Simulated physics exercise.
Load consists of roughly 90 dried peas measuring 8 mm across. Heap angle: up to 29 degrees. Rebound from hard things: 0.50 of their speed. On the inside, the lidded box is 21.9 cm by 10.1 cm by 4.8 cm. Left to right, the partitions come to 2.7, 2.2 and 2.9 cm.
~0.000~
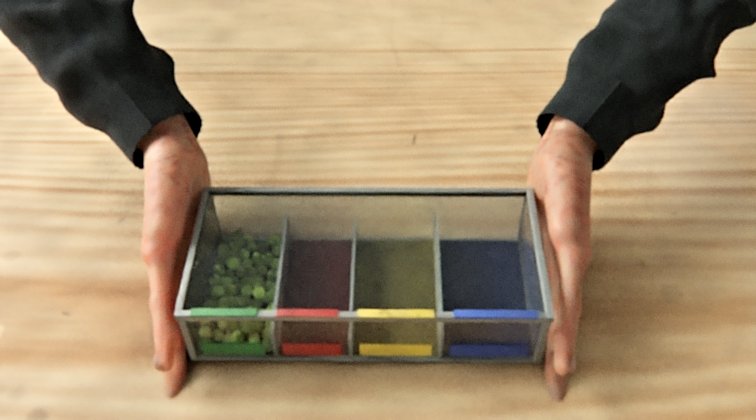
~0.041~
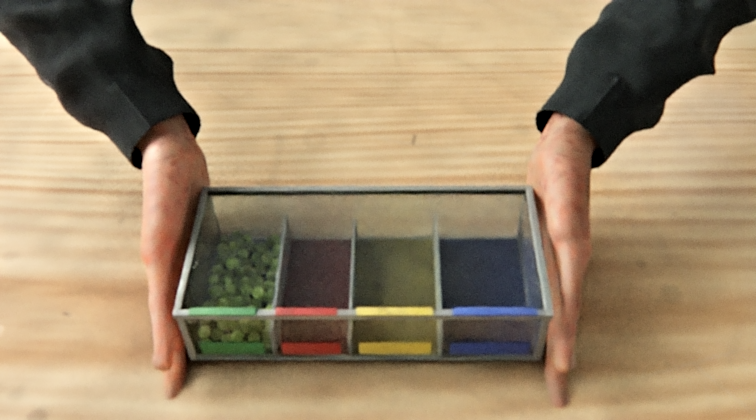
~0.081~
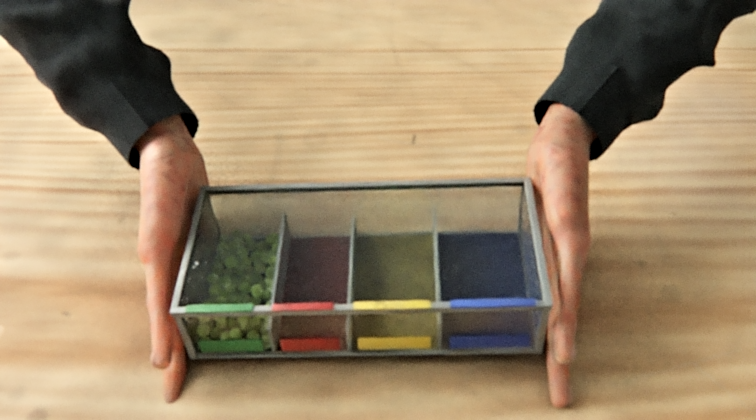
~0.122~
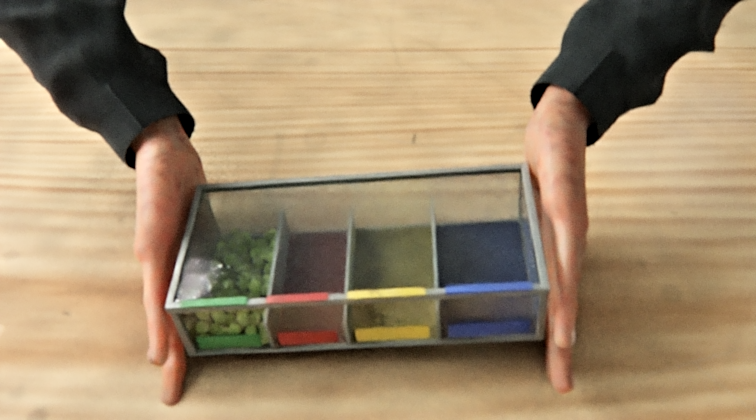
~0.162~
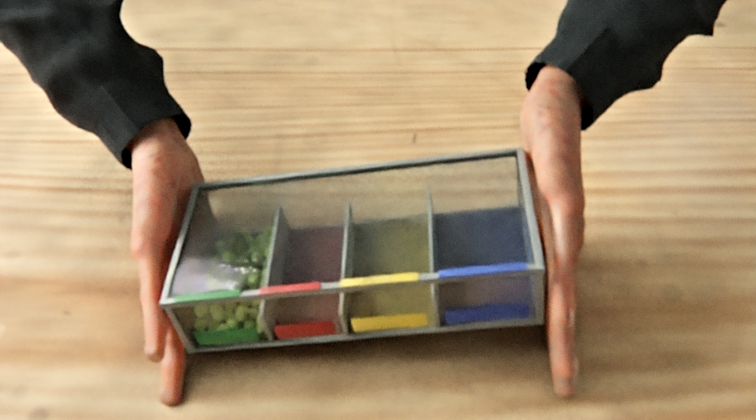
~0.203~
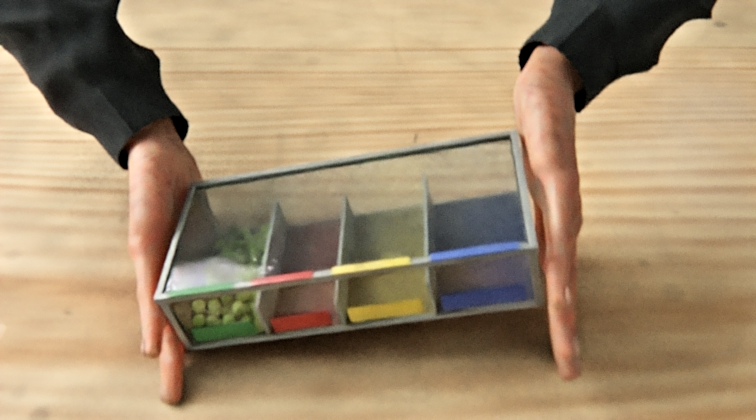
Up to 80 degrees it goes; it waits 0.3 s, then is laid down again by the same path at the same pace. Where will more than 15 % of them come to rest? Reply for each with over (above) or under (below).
Red - under, blue - under, green - over, yellow - under.
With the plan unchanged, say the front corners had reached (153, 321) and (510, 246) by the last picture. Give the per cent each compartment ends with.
Each compartment ends like this: Red 0 per cent, blue 0 per cent, green 100 per cent, yellow 0 per cent.
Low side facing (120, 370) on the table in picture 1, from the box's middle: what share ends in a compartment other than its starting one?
That comes to around 0 per cent.
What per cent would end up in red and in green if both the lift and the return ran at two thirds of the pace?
The red compartment would end with 0 per cent, the green one with 100 per cent.
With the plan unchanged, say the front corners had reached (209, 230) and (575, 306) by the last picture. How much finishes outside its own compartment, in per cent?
In that case about 50 percent.
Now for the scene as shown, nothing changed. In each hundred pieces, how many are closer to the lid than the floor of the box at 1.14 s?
Roughly 10 per cent.
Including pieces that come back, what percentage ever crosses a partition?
0 per cent or so.
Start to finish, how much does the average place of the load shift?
Measured shift: Some 1.5 cm.
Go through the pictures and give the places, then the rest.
The first picture shows box tilt 0 degrees, front corners at (182, 313) and (546, 315); green 100 %.
The second picture shows box tilt 1 degrees, front corners at (181, 312) and (546, 312).
The third picture shows box tilt 3 degrees, front corners at (178, 310) and (544, 303).
The fourth picture shows box tilt 6 degrees, front corners at (174, 305) and (541, 286), lowest corner left back.
The fifth picture shows box tilt 9 degrees, front corners at (168, 301) and (537, 266), lowest corner left back.
The sixth picture shows box tilt 13 degrees, front corners at (163, 296) and (530, 245), lowest corner left back; green 100 %. Its pace works out near 90 degrees a second.
After 1.14 s, tilt 80 degrees; green 100 %.
Then, at 1.76 s, tilt 42 degrees; green 100 %.
Then, at 2.43 s, tilt 0 degrees; green 100 %.
At rest (2.8 s), red 0 %, blue 0 %, green 100 %, yellow 0 %.
